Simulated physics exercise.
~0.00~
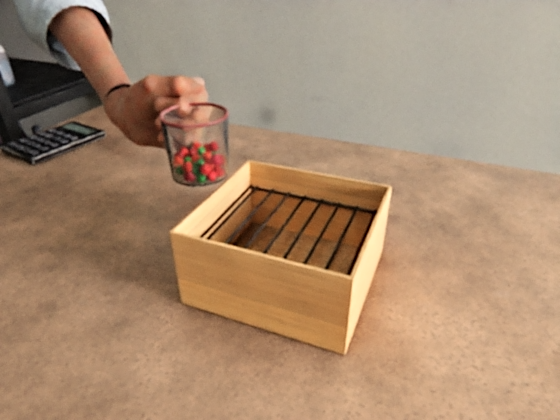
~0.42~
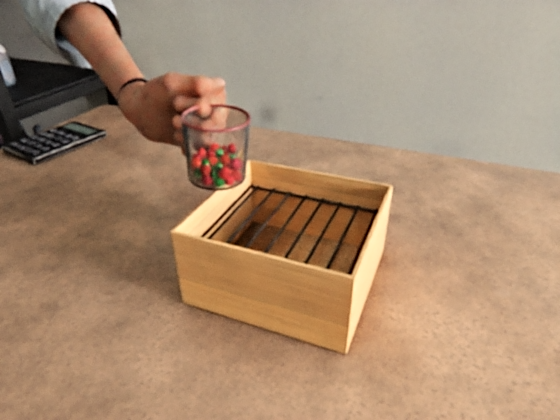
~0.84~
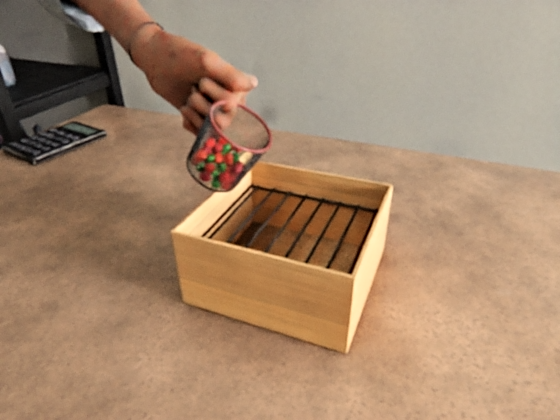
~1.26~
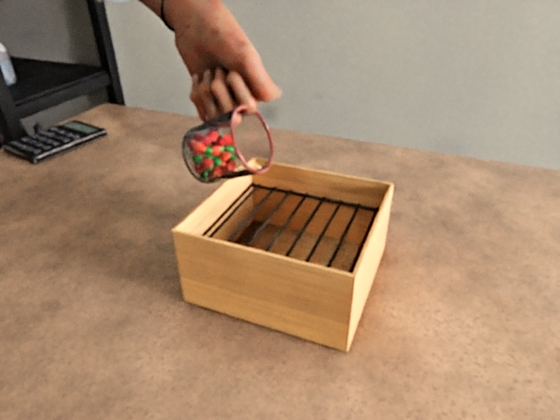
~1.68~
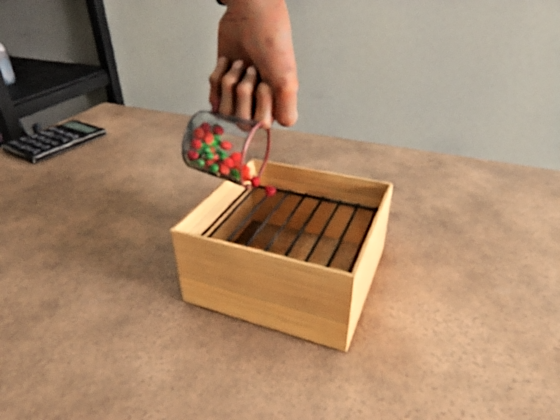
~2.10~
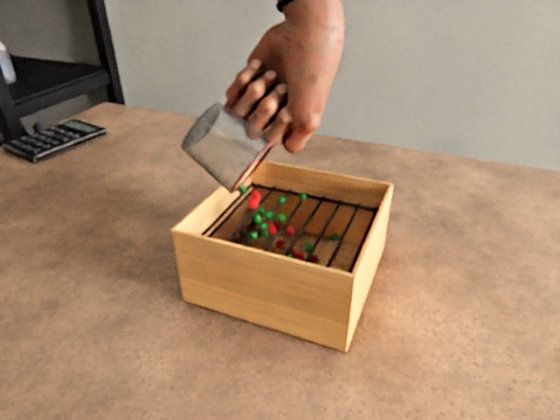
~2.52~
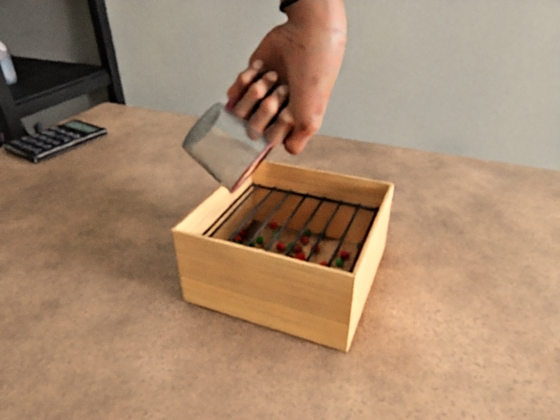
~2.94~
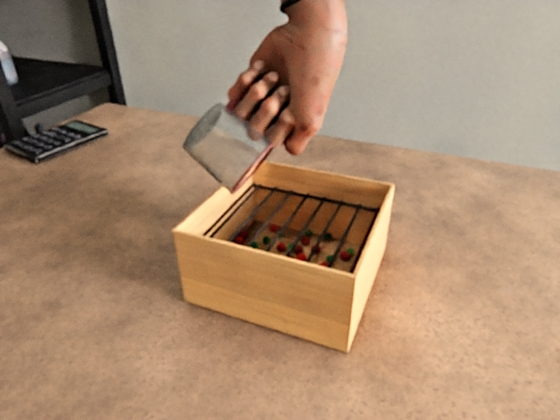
In this clip, a hand moves a clear cup of small red and green pieces right over a wooden box with a wire rack, then tips it until the pieces pour out. They pass through the wires and end up beneath the rack, the emptied cup still held upside down.
